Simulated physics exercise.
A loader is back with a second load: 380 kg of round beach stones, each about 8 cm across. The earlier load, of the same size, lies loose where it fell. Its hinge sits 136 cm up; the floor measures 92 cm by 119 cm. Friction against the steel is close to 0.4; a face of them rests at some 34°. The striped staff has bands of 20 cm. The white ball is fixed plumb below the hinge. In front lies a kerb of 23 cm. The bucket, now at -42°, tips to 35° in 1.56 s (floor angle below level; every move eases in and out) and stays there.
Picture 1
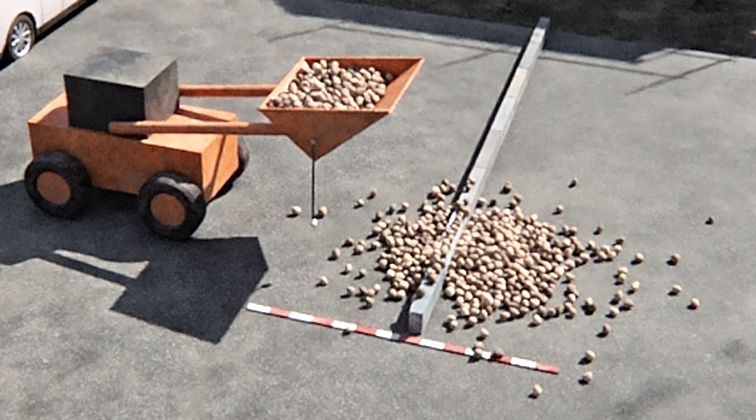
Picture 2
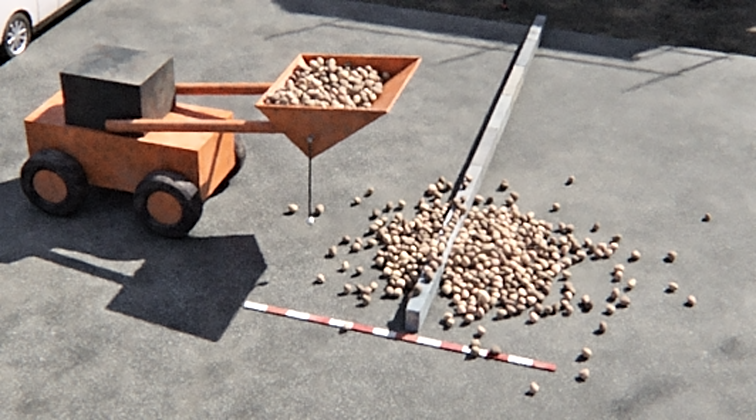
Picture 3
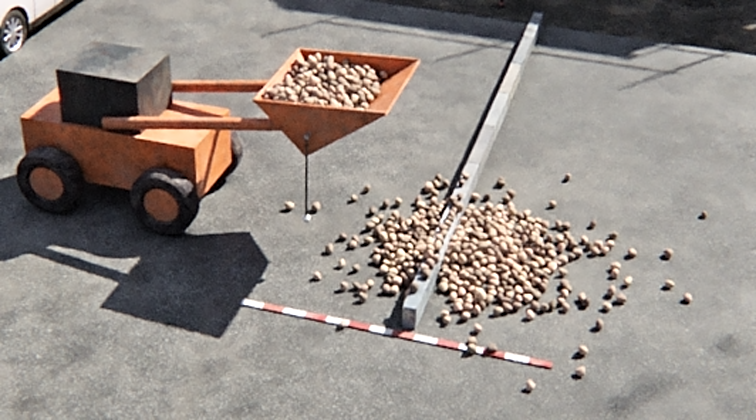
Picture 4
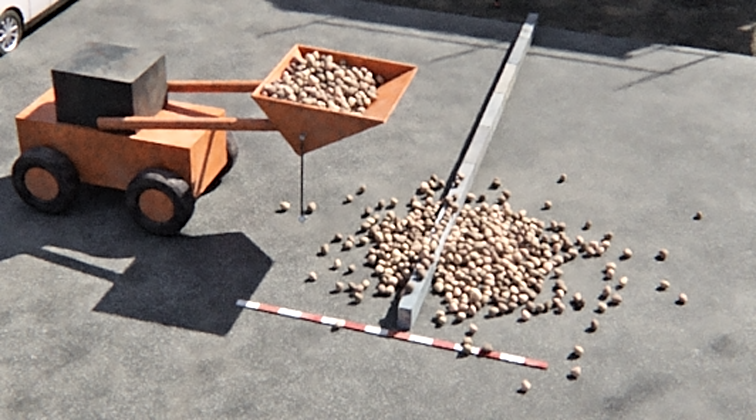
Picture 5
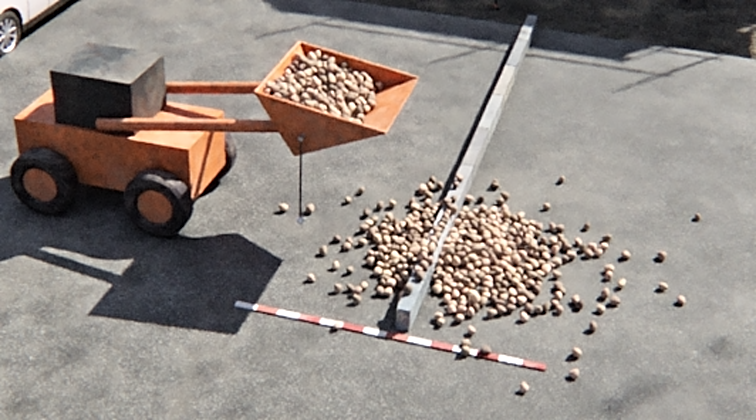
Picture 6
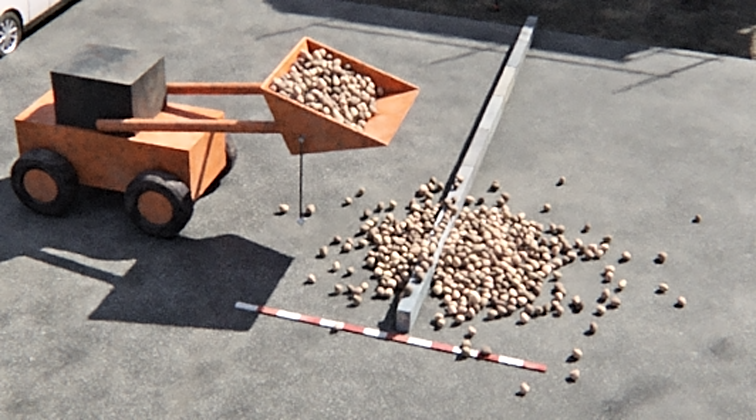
An orange loader's stone-filled bucket slowly tips its front edge downward beside scattered stones.
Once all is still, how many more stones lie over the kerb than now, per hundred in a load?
Close to 18 parts in a hundred.
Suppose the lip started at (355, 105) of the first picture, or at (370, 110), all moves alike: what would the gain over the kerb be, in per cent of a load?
Near 0 per cent from the first place, 5 from the second.
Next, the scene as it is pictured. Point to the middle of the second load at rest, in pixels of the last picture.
Their middle is at about (411, 237).
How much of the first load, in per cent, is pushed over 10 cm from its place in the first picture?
Roughly 10 per cent of them.
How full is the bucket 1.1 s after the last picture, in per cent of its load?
Roughly 45 per cent is still inside.
Then, 0.6 s after the last picture the floor is at 23°; in per cent of one load, 100 in the bucket, 36 on this side of the kerb, 64 over the kerb; the foremost stones are at (648, 272).
Then, 1.1 s after the last picture the floor is at 35°; in per cent of one load, 46 in the bucket, 90 on this side of the kerb, 64 over the kerb; the foremost stones are at (648, 272).
Then, 1.4 s after the last picture the floor is at 35°; in per cent of one load, 10 in the bucket, 119 on this side of the kerb, 71 over the kerb; the foremost stones are at (648, 272).
Then, 4.1 s after the last picture the floor is at 35°; in per cent of one load, 0 in the bucket, 118 on this side of the kerb, 82 over the kerb; the foremost stones are at (648, 272). Net gain over the kerb, 18.
